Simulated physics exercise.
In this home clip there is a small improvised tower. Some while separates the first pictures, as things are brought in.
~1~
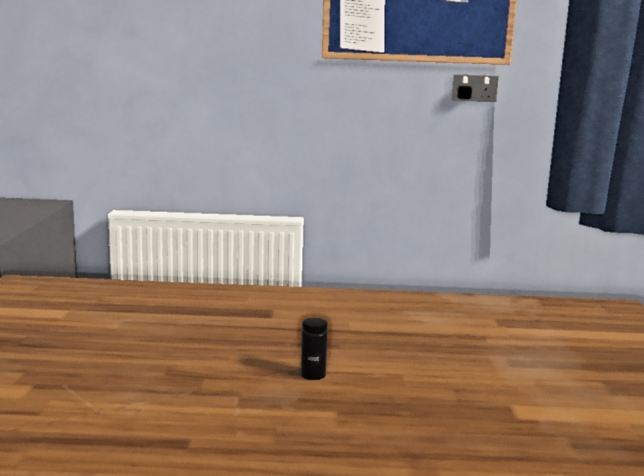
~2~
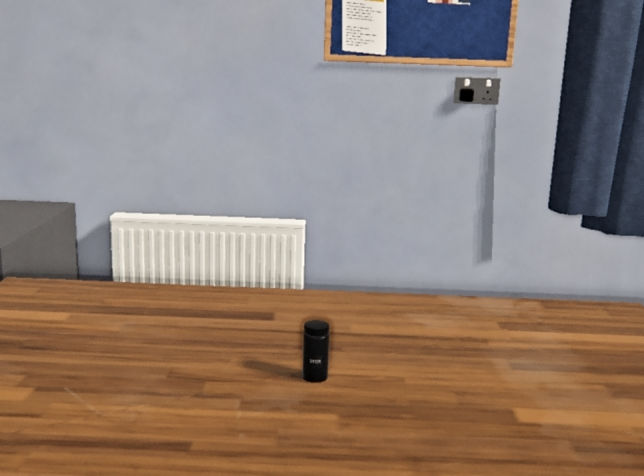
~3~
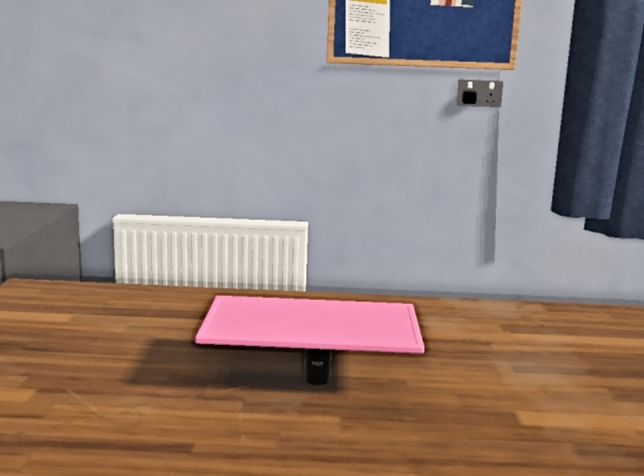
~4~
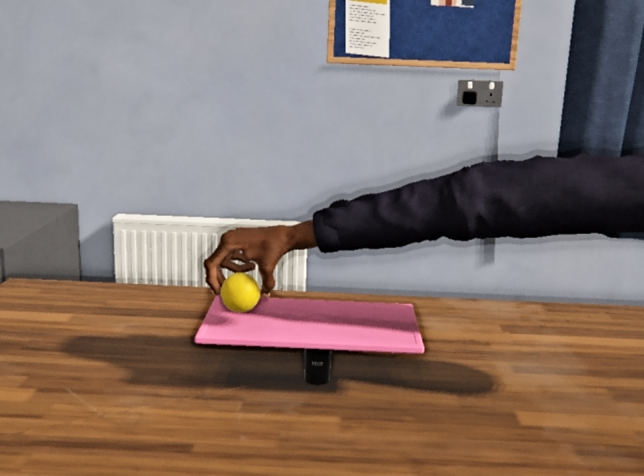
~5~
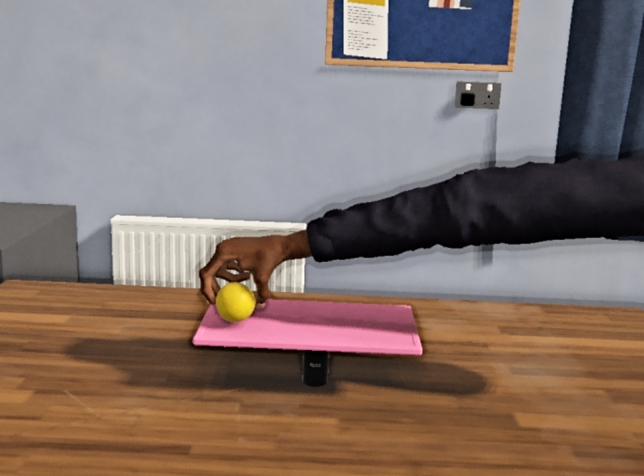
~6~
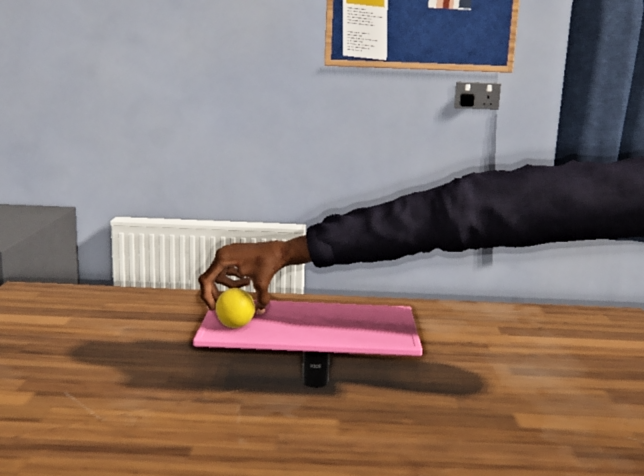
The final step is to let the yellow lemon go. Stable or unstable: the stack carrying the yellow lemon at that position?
Unstable.
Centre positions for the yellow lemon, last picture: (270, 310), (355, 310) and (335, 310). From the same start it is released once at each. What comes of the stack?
Try one - toppled; try two - upright; try three - upright.
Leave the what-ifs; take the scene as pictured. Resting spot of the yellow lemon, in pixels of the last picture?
The object ends up somewhere around (187, 369).
Then, 0.30 s past the last view, yellow lemon now fallen; pink lid rocked 32° from its first pose.
Then, 0.50 s past the last view, pink lid rocked 37° from its first pose.
Then, 1.50 s past the last view, pink lid rocked 19° from its first pose.
Then, 2.30 s past the last view, pink lid rocked 13° from its first pose; black shaker rocked 12° from its first pose.
Finally, fallen, yellow lemon; moved from the start, pink lid; left askew, black shaker. Final places as the last picture's camera would see them, yellow lemon near (187, 369). The stack loses its balance.
